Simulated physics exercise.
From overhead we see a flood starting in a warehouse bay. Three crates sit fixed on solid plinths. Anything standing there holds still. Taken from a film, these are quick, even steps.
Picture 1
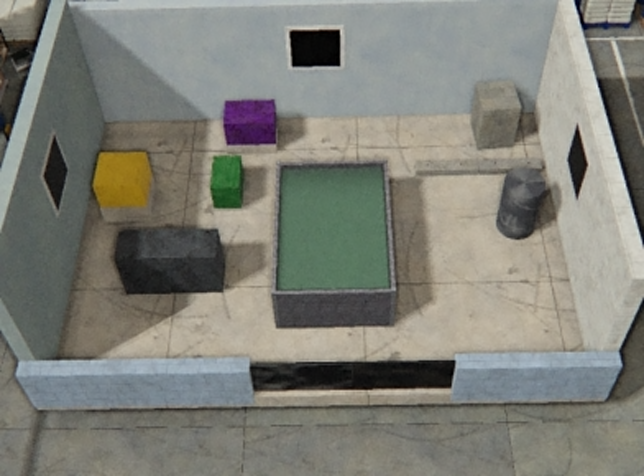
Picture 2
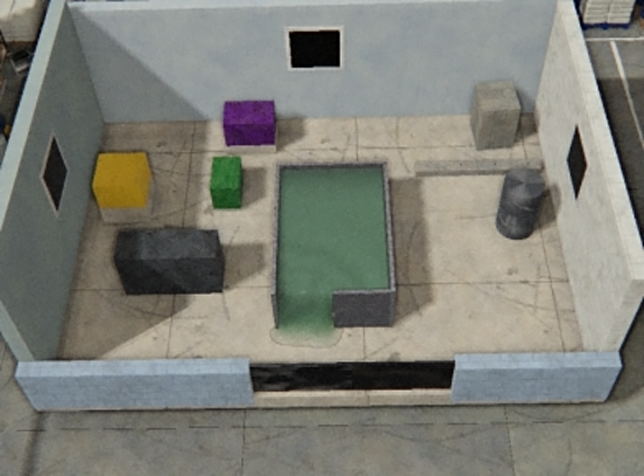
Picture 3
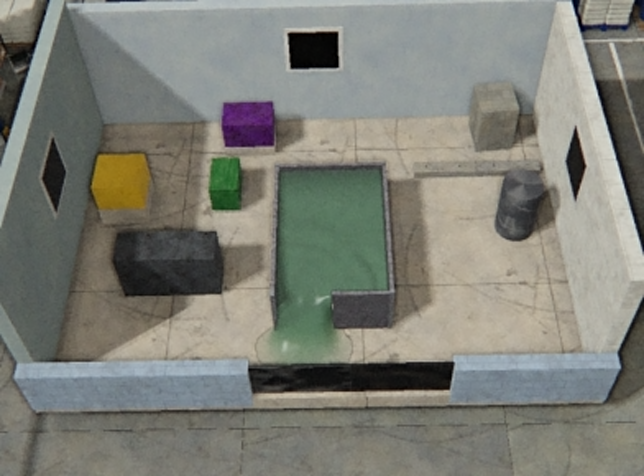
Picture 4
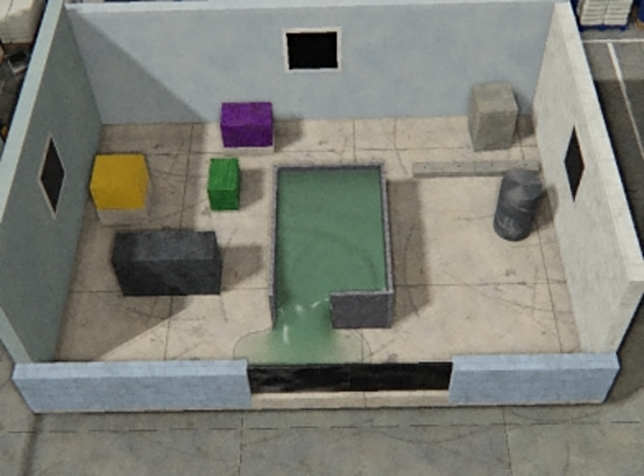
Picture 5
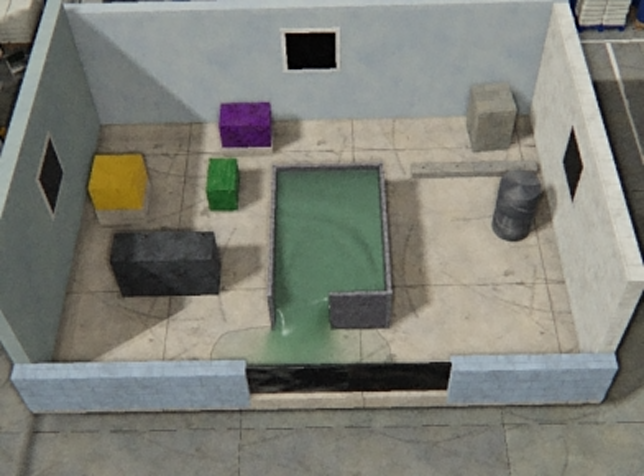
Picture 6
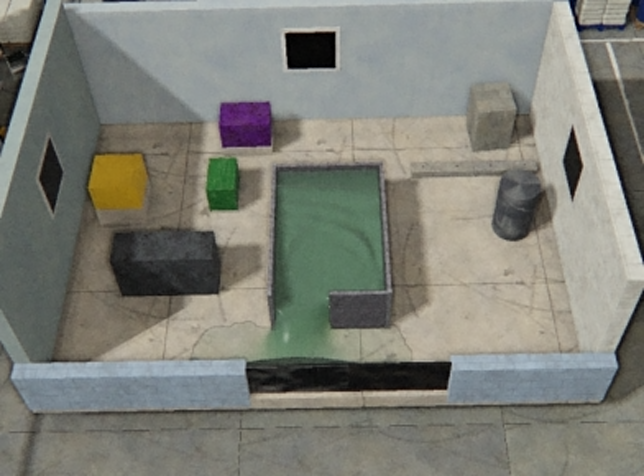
Green water pours through a gap at the front left corner of a grey-walled tank in the middle of a roofless, pale blue-walled bay, seen from high above the front. A yellow, a green, a purple and a dark grey box sit to the left, with a pale block and a dark barrel to the right. The full tank opens, and water spreads across the floor towards the front wall, rippling behind.
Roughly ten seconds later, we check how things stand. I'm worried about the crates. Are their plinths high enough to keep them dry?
Outcome: The purple crate is protected, the yellow crate is protected, the green crate is exposed.
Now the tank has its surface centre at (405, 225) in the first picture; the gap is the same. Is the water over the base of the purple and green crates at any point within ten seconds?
Purple: Not reached; green: Overtopped.
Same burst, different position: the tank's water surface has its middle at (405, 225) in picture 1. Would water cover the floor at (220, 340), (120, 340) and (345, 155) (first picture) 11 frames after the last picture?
As listed: Under water, covered, not flooded.
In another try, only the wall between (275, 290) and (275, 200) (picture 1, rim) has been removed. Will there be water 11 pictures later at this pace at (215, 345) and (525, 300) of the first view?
I'd expect the first point to be reached and the second point to stay dry.
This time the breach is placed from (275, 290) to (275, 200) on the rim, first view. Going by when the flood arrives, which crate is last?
I'd go with the one in purple.
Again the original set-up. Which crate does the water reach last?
Last of all: The crate marked purple.
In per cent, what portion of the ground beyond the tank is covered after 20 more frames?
It comes out near 55 percent.
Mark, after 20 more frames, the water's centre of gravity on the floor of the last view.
Close to (304, 287), I reckon.
A moment on, water covers 25 % of the floor; the purple crate not reached, the yellow crate not reached, the green crate not reached.
Next, water covers 40 % of the floor; the purple crate not reached, the yellow crate not reached, the green crate not reached.
Then, water covers 55 % of the floor; the purple crate not reached, the yellow crate water round its plinth, the green crate water round its plinth.
Later, water covers 85 % of the floor; the purple crate water round its plinth, the yellow crate water round its plinth, the green crate water round its plinth.
In the end, water covers 100 % of the floor; the purple crate stayed above the water, the yellow crate stayed above the water, the green crate was topped.
